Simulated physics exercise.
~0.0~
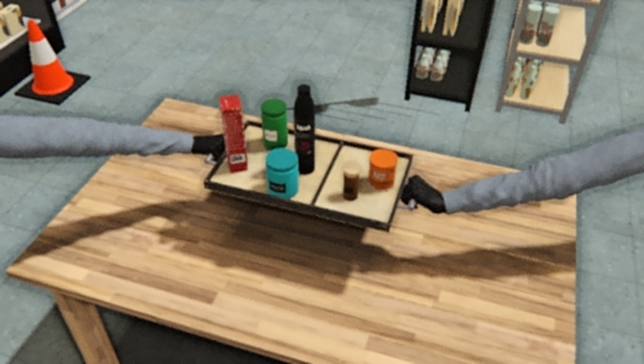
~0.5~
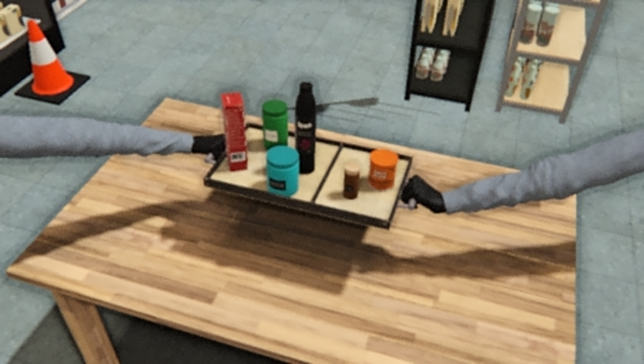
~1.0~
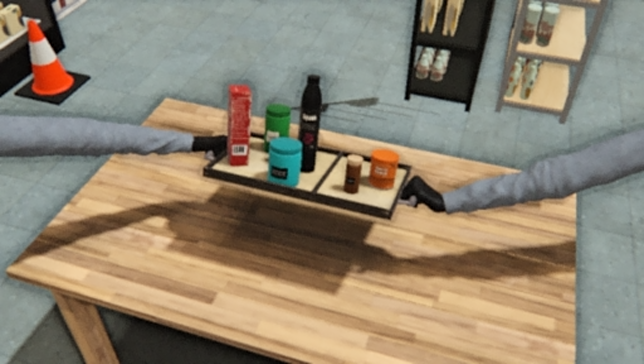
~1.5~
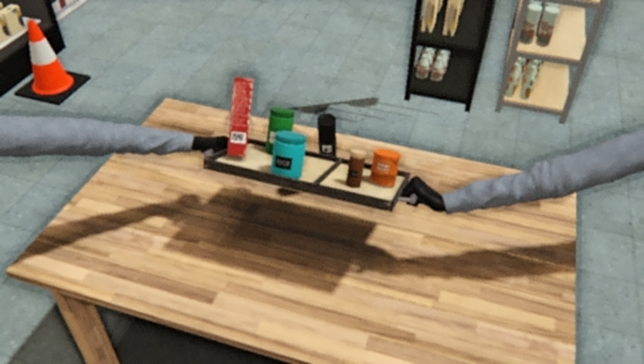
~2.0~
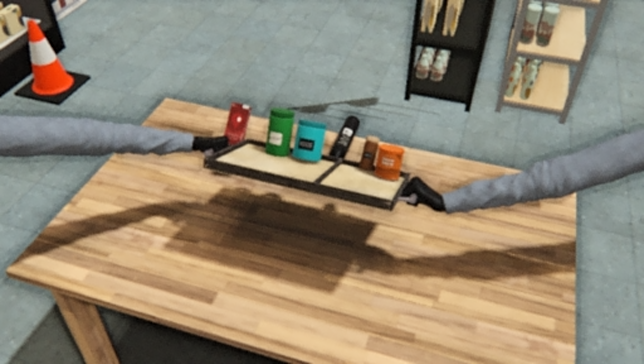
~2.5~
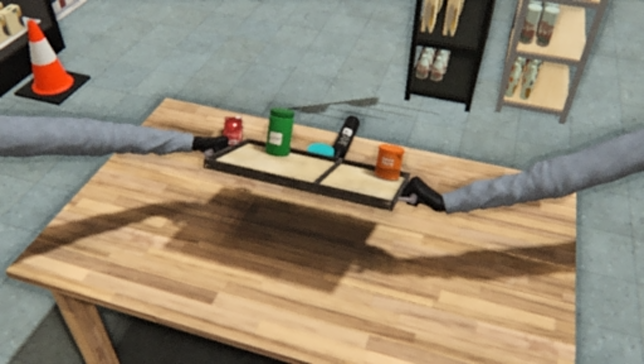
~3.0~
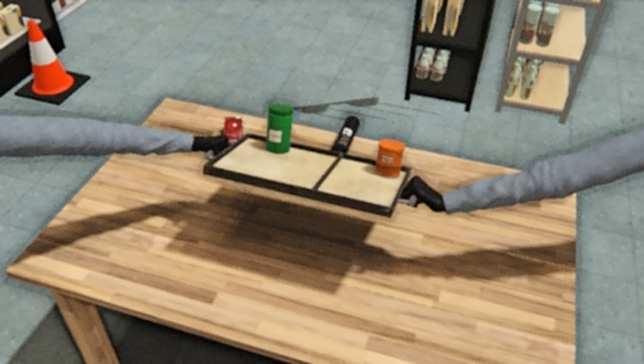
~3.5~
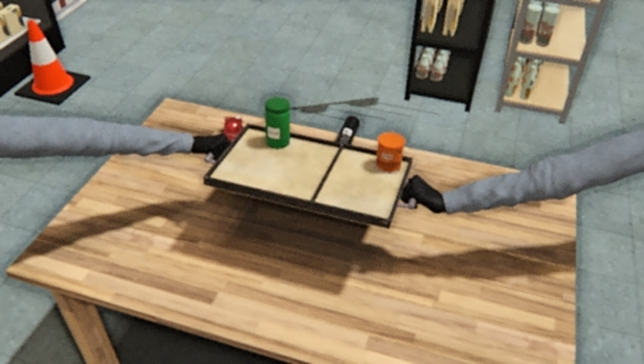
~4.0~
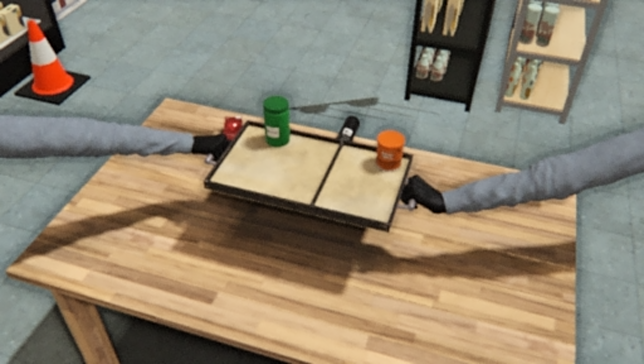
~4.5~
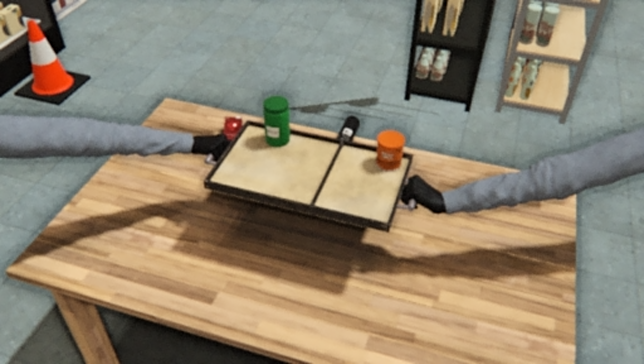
Two gray-sleeved arms with black gloves hold a divided tray above a wooden table, seen from above in a tiled room with shelves and an orange cone. On it stand a red carton at left, green and turquoise jars, a black bottle, a small brown shaker and an orange tin at right. The hands tip the far edge down, and the bottle topples over the far rim. The carton follows, then the turquoise jar and shaker go over. The hands level the tray, leaving the green jar and shifted orange tin standing near the far rim, the bottle and carton lying beyond.
